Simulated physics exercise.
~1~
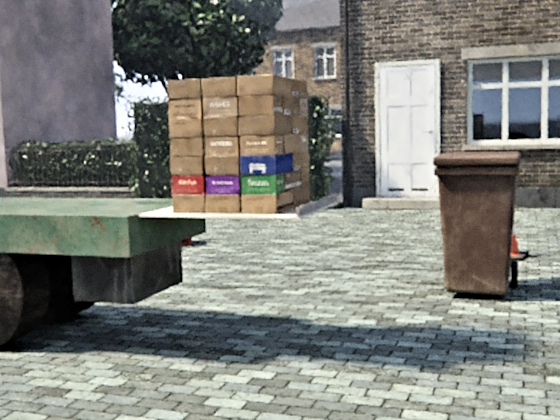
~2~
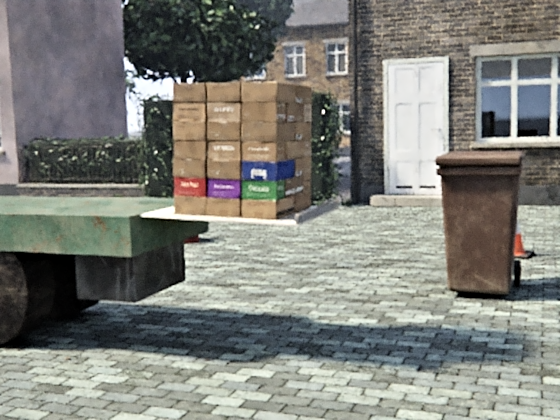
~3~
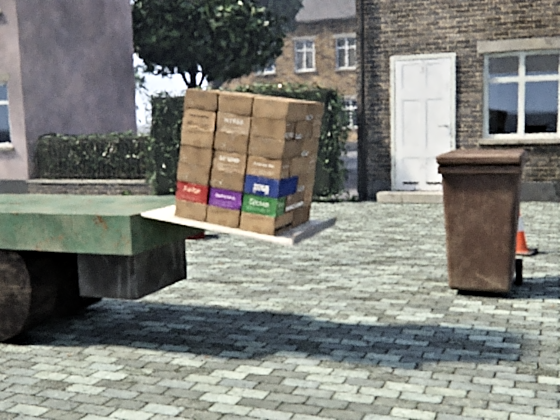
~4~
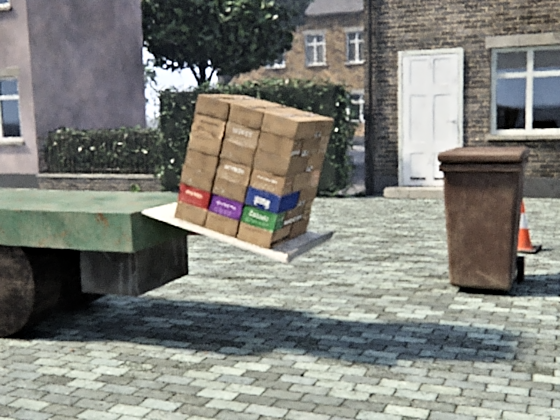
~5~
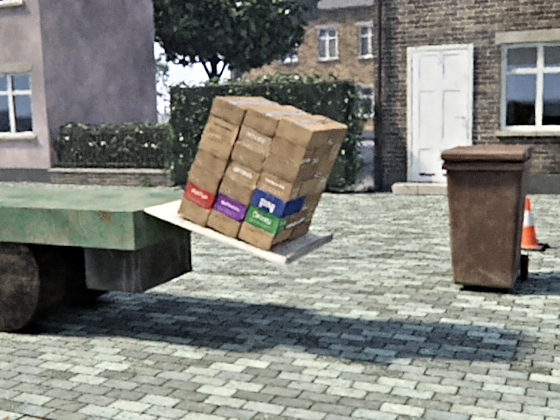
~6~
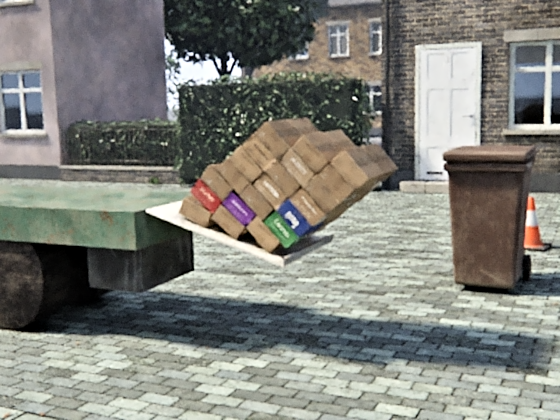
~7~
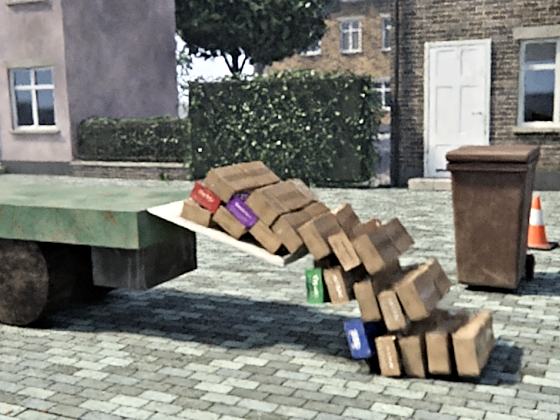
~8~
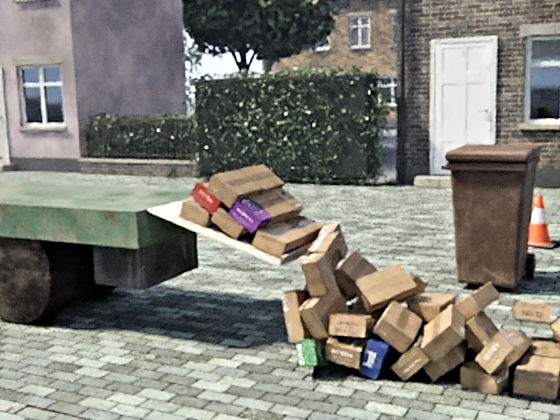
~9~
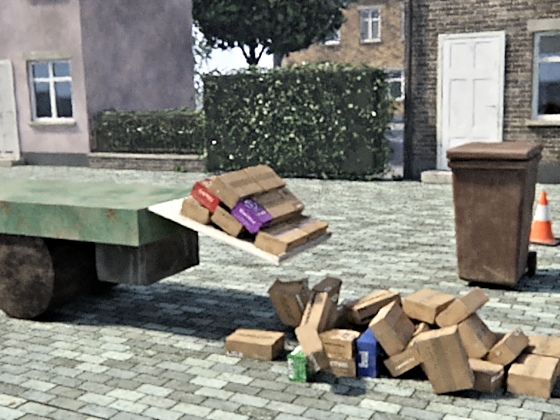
In a paved yard before brick and purplish houses, a neat stack of brown cardboard boxes, a few marked red, purple, blue and green, sits on a flap at the end of a green flatbed. The flap tips down to the right, and the stack leans with it. The boxes then shear apart and topple rightward, and many spill over the edge, the blue and green ones among them. They tumble into a scattered heap on the paving near a brown bin. The flap stays sloped, still holding a small jumbled pile with the red and purple boxes.
